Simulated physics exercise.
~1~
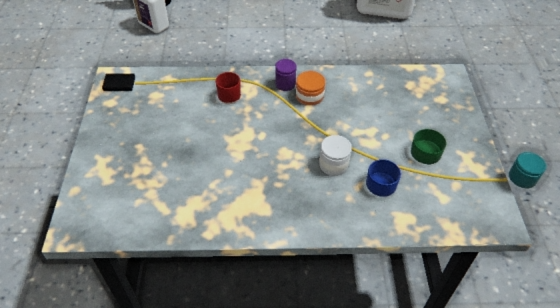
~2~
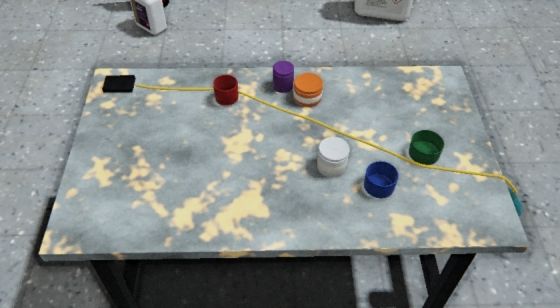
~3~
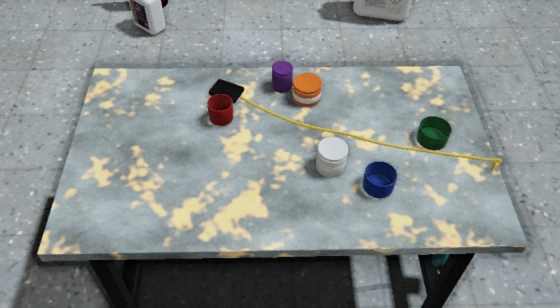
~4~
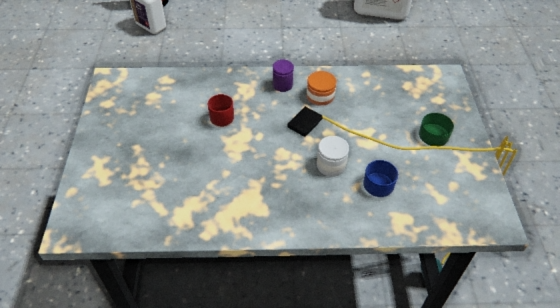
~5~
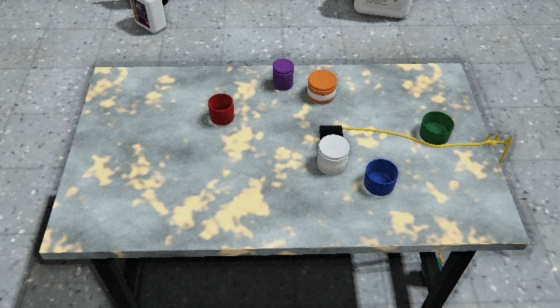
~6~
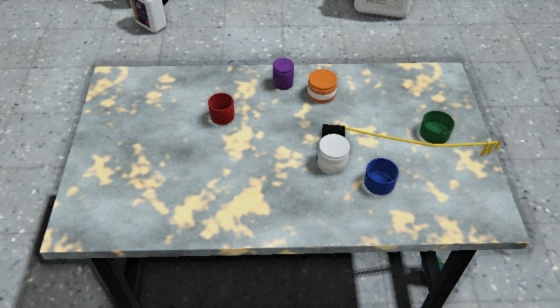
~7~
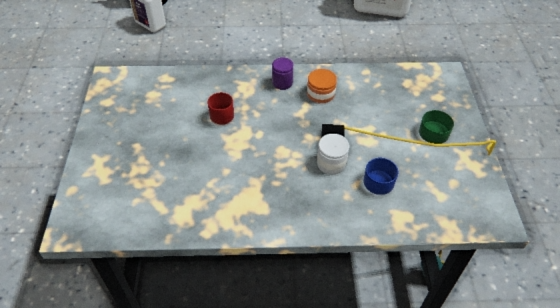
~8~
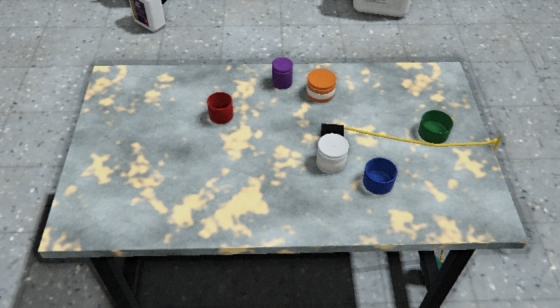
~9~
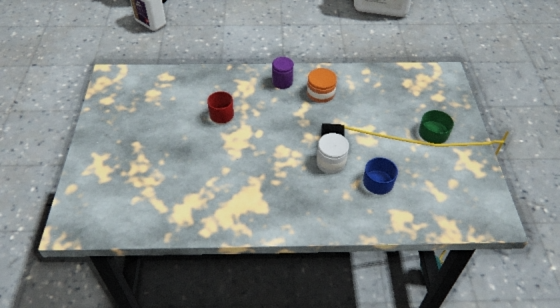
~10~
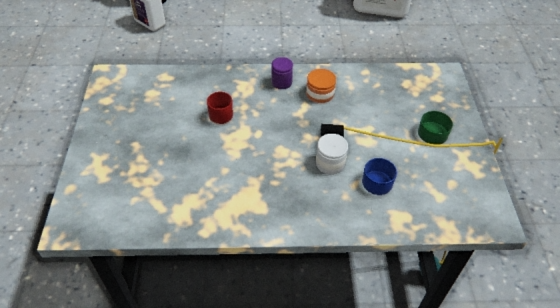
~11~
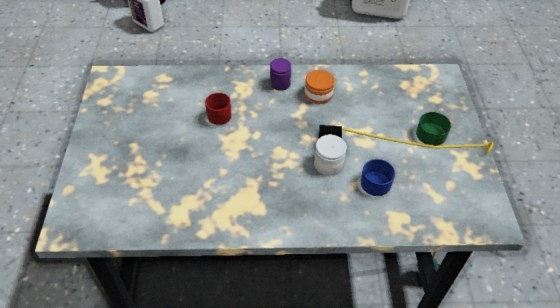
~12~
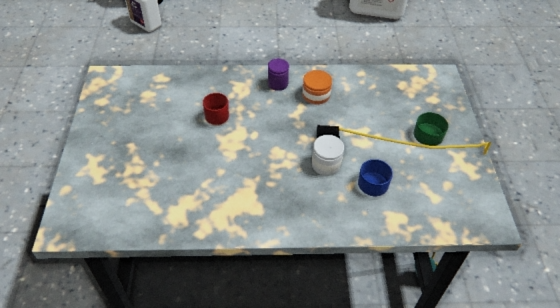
On a table, a falling teal speaker drags a cabled black phone rightward until it stops beside the white tin.
